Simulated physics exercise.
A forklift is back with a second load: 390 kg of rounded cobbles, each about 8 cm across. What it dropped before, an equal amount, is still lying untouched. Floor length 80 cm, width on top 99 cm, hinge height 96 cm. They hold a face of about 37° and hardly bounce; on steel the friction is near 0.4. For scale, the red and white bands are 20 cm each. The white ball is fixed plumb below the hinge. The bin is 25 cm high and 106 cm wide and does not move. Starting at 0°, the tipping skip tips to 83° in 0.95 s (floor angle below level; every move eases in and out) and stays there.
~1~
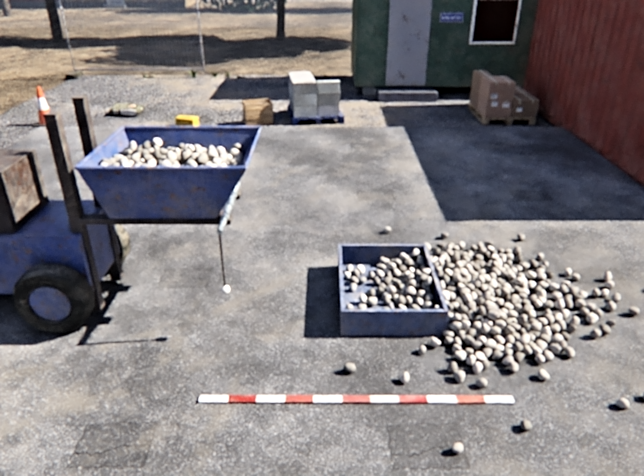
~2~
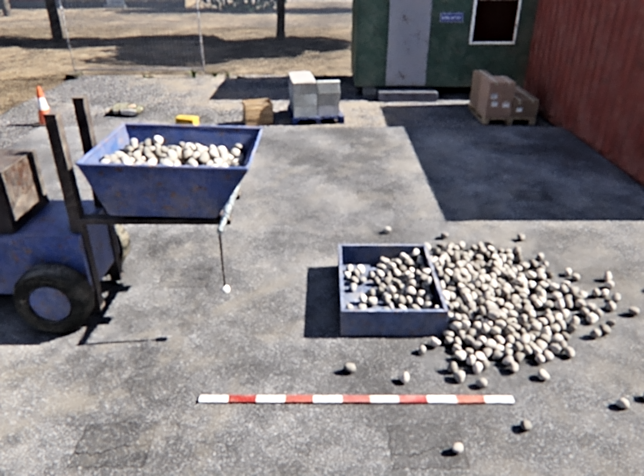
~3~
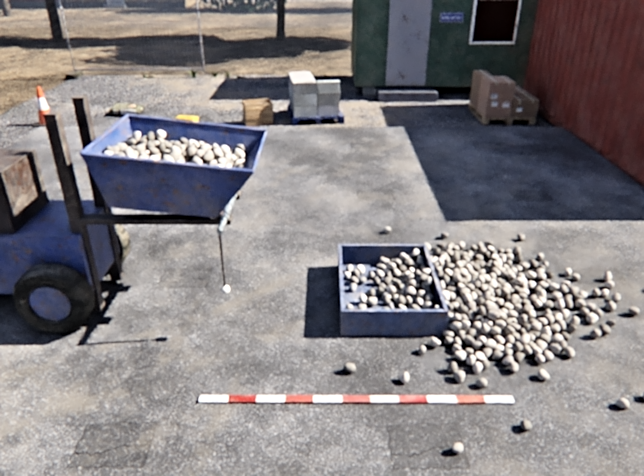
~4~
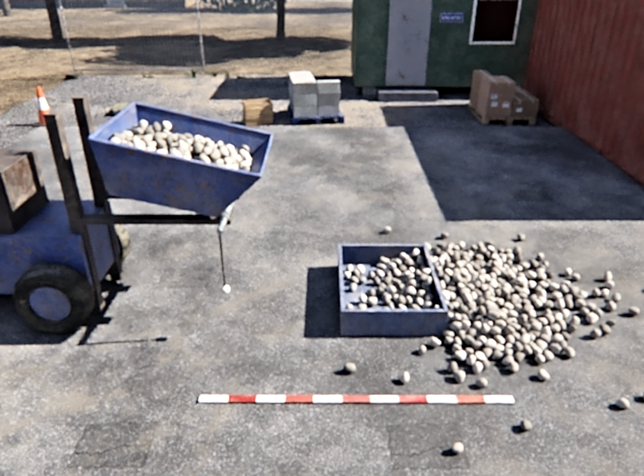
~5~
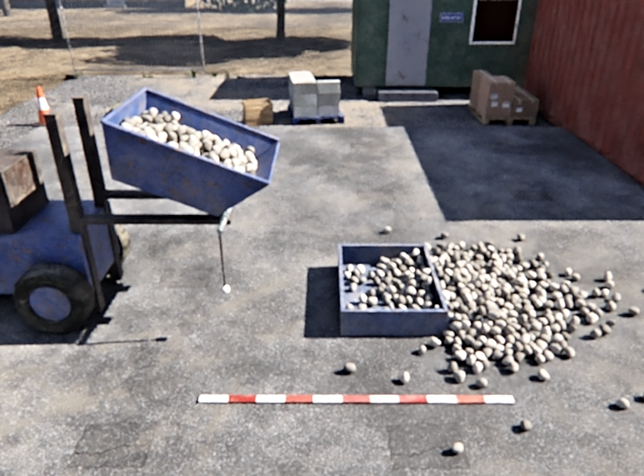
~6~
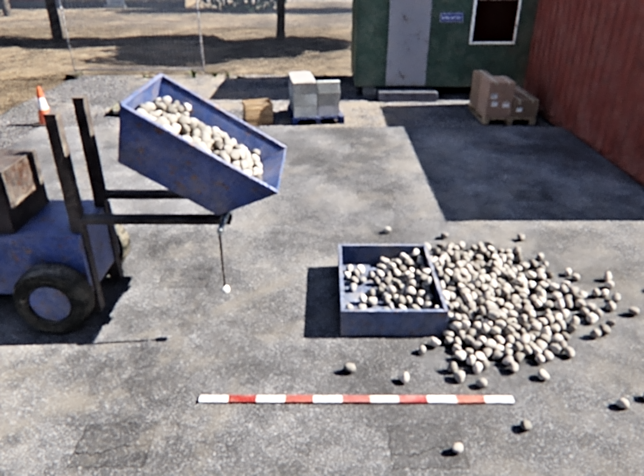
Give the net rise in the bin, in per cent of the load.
About 53 per cent.
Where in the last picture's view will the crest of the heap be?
Around (371, 270).
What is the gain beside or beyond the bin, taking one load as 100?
Some 10 per cent of a load.
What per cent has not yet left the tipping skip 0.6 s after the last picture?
It holds some 70 per cent.
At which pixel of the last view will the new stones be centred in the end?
Near (358, 285).
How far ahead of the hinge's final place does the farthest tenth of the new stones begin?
Roughly 150 cm ahead of it.
Then, 0.3 s after the last picture the floor is at 70°; in per cent of one load, 100 in the tipping skip, 21 in the bin, 79 beside or beyond the bin; the foremost stones are at (633, 308).
Then, 0.6 s after the last picture the floor is at 83°; in per cent of one load, 71 in the tipping skip, 26 short of the bin, 24 in the bin, 79 beside or beyond the bin; the foremost stones are at (633, 308).
Then, 1.0 s after the last picture the floor is at 83°; in per cent of one load, 17 in the tipping skip, 28 short of the bin, 69 in the bin, 85 beside or beyond the bin; the foremost stones are at (633, 308).
Then, 3.5 s after the last picture the floor is at 83°; in per cent of one load, 0 in the tipping skip, 36 short of the bin, 74 in the bin, 89 beside or beyond the bin; the foremost stones are at (633, 308). Net gain in the bin, 53.
